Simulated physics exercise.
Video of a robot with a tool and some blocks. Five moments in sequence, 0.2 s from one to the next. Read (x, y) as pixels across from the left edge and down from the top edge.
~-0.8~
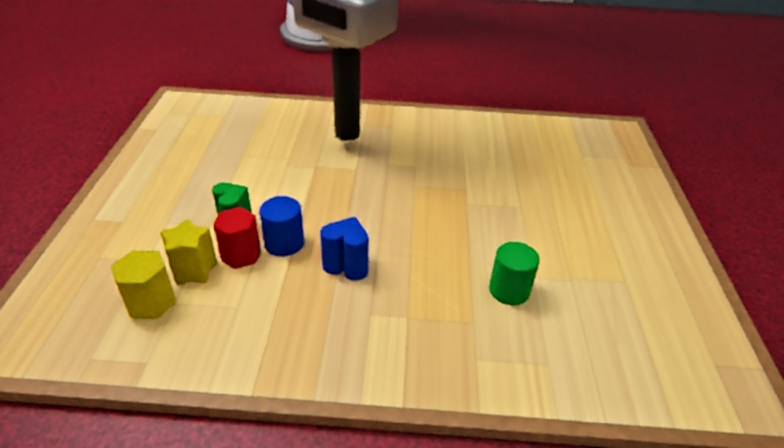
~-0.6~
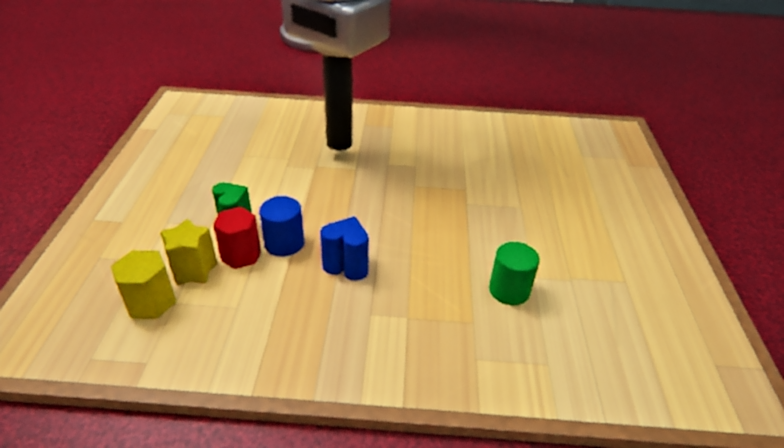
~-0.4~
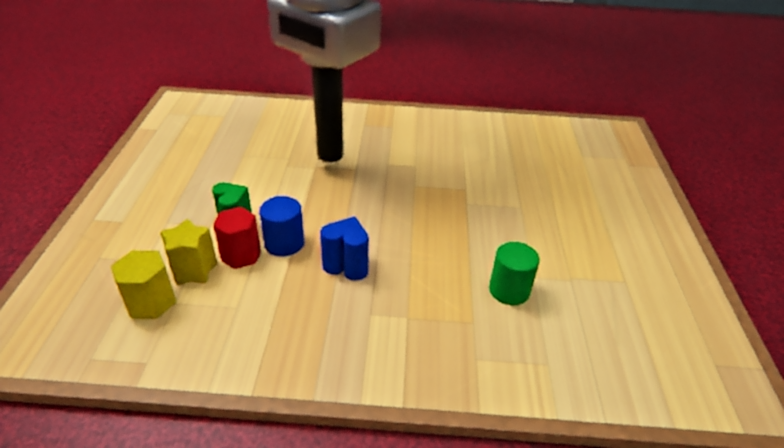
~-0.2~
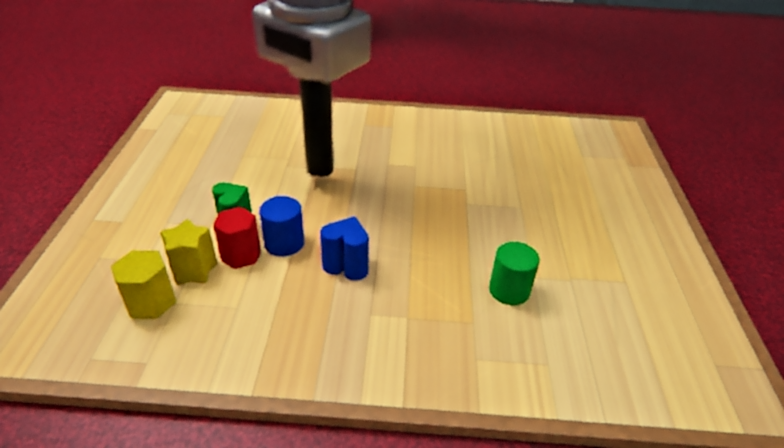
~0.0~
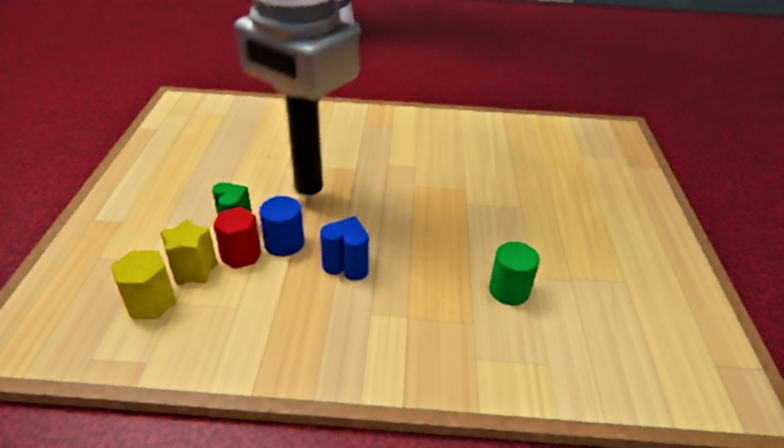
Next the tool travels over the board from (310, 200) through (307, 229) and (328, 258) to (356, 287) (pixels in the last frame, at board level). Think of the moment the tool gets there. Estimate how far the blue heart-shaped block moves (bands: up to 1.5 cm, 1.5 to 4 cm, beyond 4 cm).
My prediction: Over 4 cm.
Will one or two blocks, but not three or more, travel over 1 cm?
I believe so.
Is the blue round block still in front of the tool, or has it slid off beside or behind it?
Beside or behind it.
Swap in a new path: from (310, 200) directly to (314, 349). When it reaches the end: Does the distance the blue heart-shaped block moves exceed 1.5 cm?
Final answer: No.
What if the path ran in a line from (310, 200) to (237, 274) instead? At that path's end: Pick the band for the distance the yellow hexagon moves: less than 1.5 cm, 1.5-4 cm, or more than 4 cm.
The shift is below 1.5 cm.
What follows on the original path. One third of the way, tool at (307, 217); blue round block at (277, 213).
Two thirds of the way, tool at (328, 245); blue round block at (277, 218); blue heart-shaped block at (355, 238), turned 20° anticlockwise.
At the end, tool at (356, 274); red hexagon in place; blue round block at (277, 218); blue heart-shaped block at (392, 262), turned 55° anticlockwise.
